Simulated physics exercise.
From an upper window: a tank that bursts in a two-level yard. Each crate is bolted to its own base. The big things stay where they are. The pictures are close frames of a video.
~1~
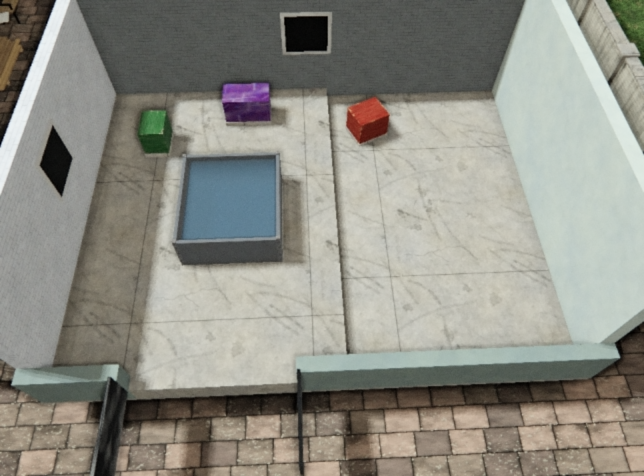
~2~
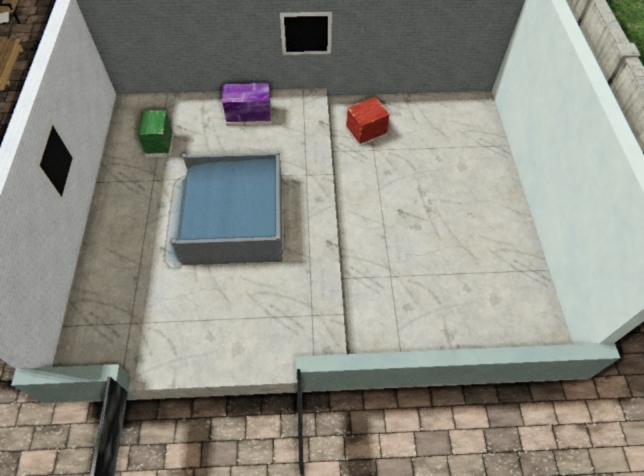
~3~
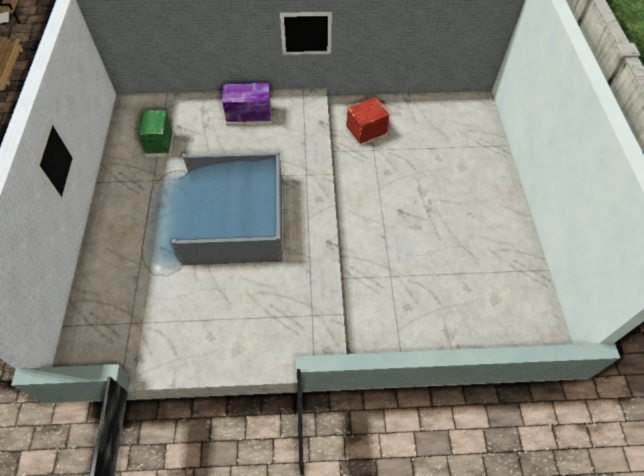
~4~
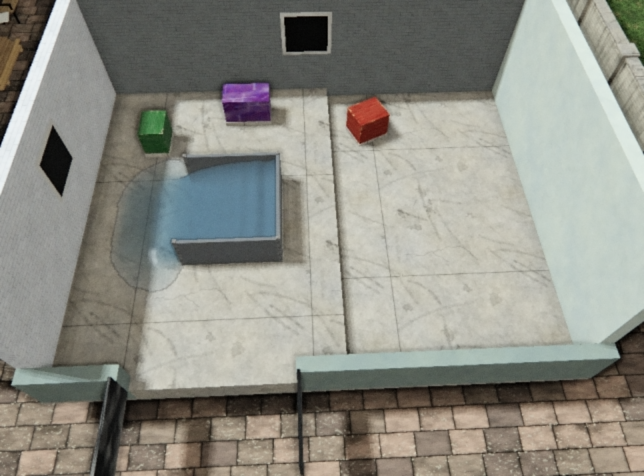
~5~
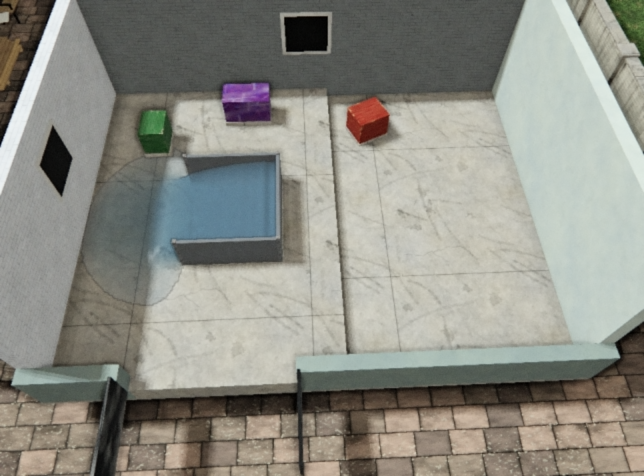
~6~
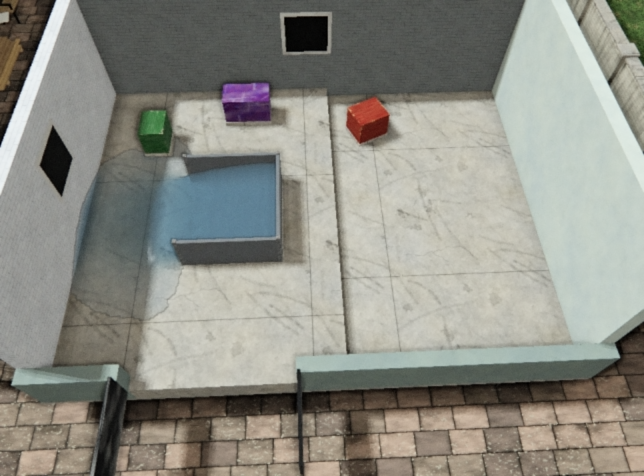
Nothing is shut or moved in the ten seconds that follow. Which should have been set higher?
One by one: The purple crate is wetted; the red crate is wetted; the green crate is wetted.
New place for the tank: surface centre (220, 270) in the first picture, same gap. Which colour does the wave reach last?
That is the red-painted one.
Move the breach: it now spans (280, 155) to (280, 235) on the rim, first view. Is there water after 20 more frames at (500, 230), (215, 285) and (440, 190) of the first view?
In turn: Covered, free of water, flooded.
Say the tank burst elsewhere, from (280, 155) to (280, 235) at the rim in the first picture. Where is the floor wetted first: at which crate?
The red-painted one.
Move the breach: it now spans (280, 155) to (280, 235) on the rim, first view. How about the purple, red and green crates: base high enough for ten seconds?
The purple crate remains dry, the red crate is wetted, the green crate is safe.
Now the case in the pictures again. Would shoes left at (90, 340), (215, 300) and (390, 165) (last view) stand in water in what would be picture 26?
In turn: Flooded, under water, clear.
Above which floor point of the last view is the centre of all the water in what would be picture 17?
Roughly at (144, 222).
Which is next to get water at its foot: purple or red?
I say the crate marked purple.
A moment on, water covers 15 % of the floor; the purple crate not reached, the red crate not reached, the green crate water round its plinth.
Next, water covers 20 % of the floor; the purple crate not reached, the red crate not reached, the green crate water round its plinth.
Then, water covers 35 % of the floor; the purple crate water round its plinth, the red crate not reached, the green crate water round its plinth.
Later, water covers 70 % of the floor; the purple crate water round its plinth, the red crate water round its plinth, the green crate water round its plinth.
In the end, water covers 90 % of the floor; the purple crate was topped, the red crate was topped, the green crate was topped.
